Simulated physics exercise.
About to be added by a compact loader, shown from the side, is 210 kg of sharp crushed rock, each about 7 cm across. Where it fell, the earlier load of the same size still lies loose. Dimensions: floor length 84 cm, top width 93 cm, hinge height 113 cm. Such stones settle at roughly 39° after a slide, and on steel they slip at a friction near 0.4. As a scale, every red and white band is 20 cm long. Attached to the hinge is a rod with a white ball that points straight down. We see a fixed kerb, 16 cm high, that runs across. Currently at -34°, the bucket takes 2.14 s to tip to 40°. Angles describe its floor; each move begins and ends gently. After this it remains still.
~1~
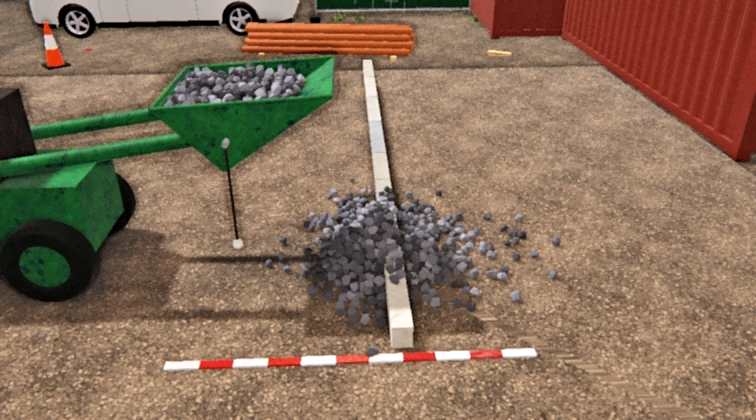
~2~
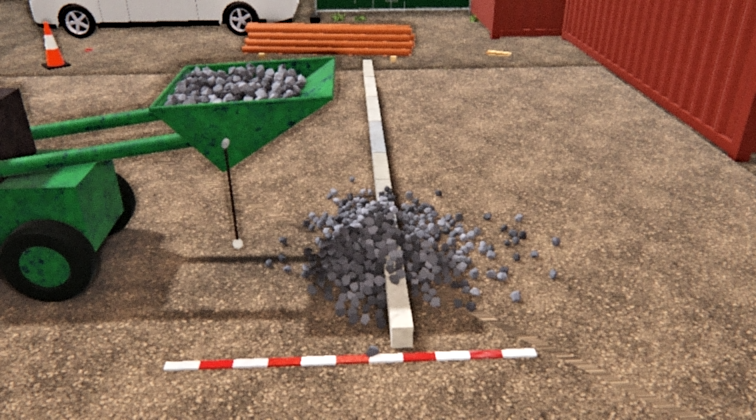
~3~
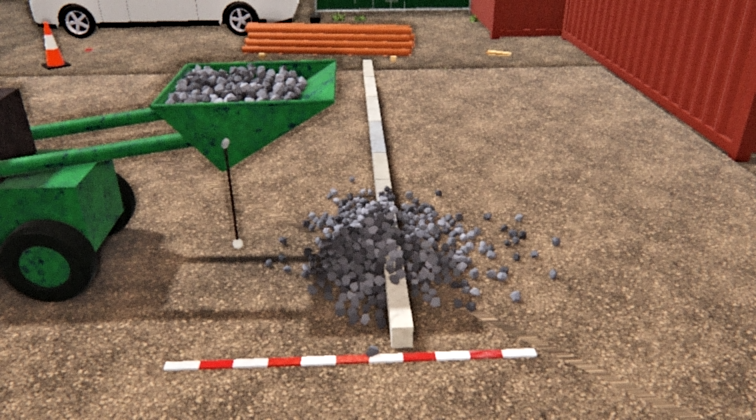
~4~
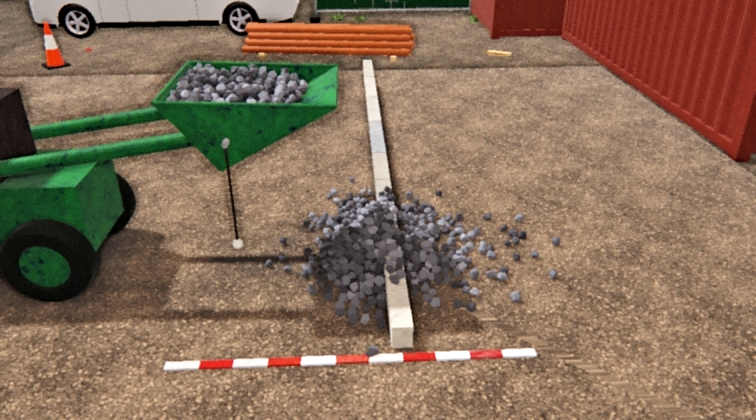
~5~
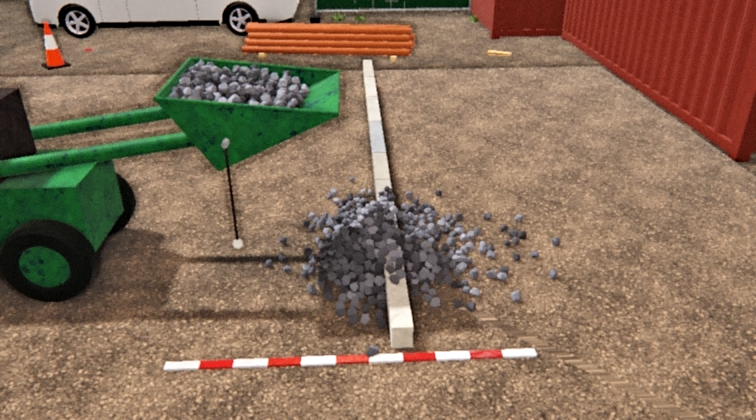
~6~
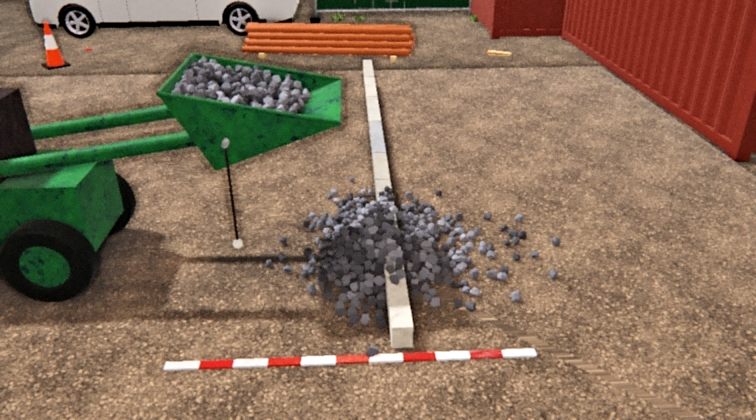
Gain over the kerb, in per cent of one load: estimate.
Approx. 5 %.
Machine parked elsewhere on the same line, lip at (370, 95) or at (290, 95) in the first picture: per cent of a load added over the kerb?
Close to 45 per cent, followed by close to 0 per cent.
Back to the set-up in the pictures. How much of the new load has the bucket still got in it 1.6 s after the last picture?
I'd say about 30 per cent.
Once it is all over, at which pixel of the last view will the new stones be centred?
They settle centred around (342, 237).
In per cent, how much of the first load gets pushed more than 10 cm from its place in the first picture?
Around 5 in a hundred.
Then, 1.0 s after the last picture the floor is at 28°; in per cent of one load, 100 in the bucket, 70 on this side of the kerb, 30 over the kerb; the foremost stones are at (527, 240).
Then, 1.6 s after the last picture the floor is at 40°; in per cent of one load, 31 in the bucket, 139 on this side of the kerb, 30 over the kerb; the foremost stones are at (527, 240).
Then, 2.0 s after the last picture the floor is at 40°; in per cent of one load, 1 in the bucket, 166 on this side of the kerb, 33 over the kerb; the foremost stones are at (527, 240).
Then, 4.4 s after the last picture the floor is at 40°; in per cent of one load, 0 in the bucket, 165 on this side of the kerb, 35 over the kerb; the foremost stones are at (527, 240). Net gain over the kerb, 5.
